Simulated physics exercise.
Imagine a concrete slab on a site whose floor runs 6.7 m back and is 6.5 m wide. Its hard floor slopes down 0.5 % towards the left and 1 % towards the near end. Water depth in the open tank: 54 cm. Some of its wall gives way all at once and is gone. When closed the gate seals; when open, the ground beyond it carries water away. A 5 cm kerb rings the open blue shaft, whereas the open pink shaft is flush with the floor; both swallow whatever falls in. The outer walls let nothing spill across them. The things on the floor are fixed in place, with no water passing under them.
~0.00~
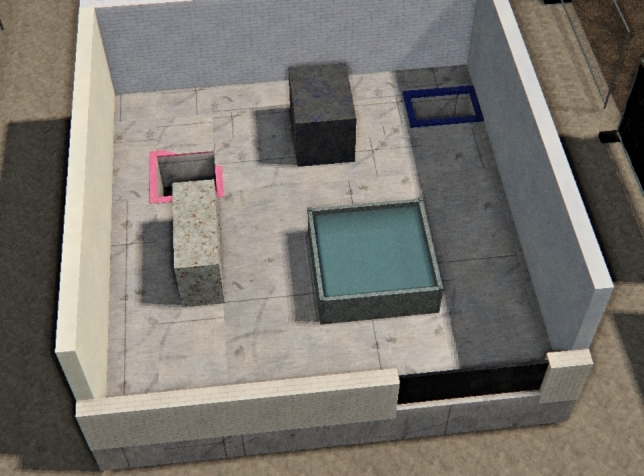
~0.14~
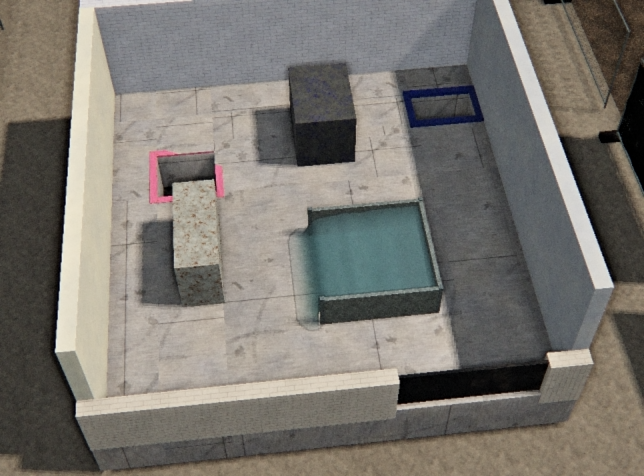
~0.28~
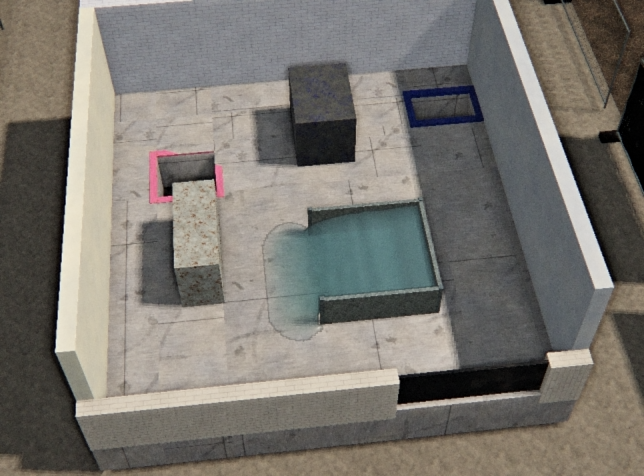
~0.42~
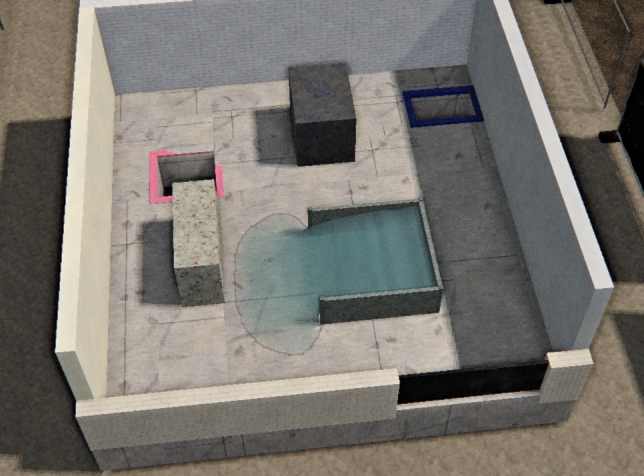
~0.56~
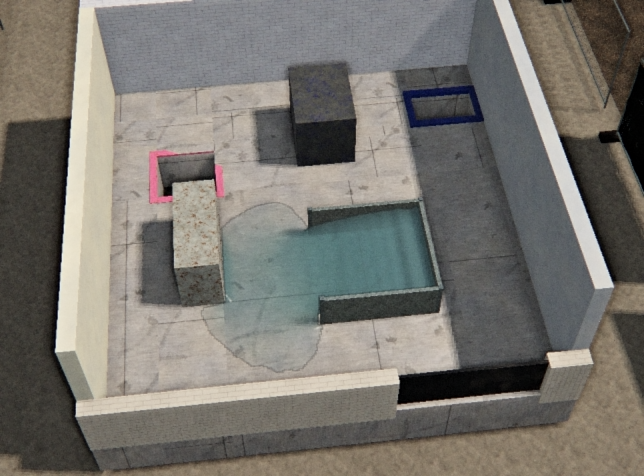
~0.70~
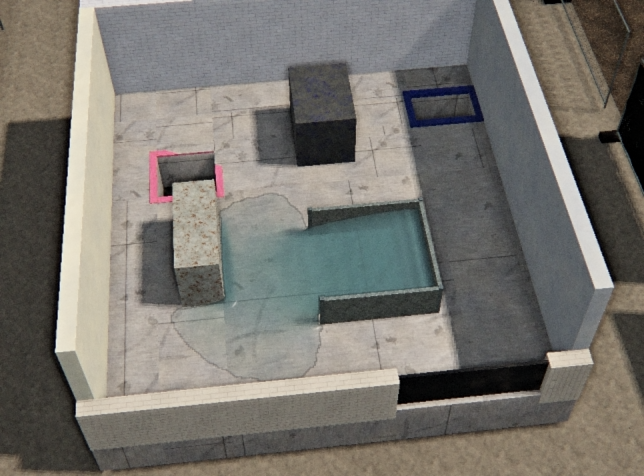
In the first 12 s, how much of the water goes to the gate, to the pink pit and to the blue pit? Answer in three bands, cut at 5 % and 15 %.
Gate under 5 %, pink pit over 15 %, blue pit not even 5 %.
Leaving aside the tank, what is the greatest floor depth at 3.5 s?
It gets to some 21 cm.
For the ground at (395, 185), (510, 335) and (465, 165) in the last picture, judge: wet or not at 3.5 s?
Going through the three points: Not yet touched, then not yet touched, then not yet touched.
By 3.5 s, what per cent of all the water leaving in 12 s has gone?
25 %.
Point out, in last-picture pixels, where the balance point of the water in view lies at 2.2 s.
At roughly (264, 292).
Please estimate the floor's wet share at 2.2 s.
Near 30 per cent is wet.
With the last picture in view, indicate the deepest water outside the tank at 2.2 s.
The spot is near (107, 425) in the last view.
After 1.4 s water covers 20 % of the floor and is deepest (38 cm) near (238, 286); gone so far, the gate 0 %, the pink pit 1 %, the blue pit 0 %.
After 2.2 s water covers 30 % of the floor and is deepest (36 cm) near (107, 425); gone so far, the gate 0 %, the pink pit 3 %, the blue pit 0 %.
After 3.5 s water covers 45 % of the floor and is deepest (21 cm) near (222, 413); gone so far, the gate 0 %, the pink pit 7 %, the blue pit 0 %.
After 7.0 s water covers 75 % of the floor and is deepest (11 cm) near (115, 130); gone so far, the gate 0 %, the pink pit 16 %, the blue pit 0 %.
After 12.0 s water covers 90 % of the floor and is deepest (6 cm) near (107, 425); gone so far, the gate 0 %, the pink pit 29 %, the blue pit 0 %.
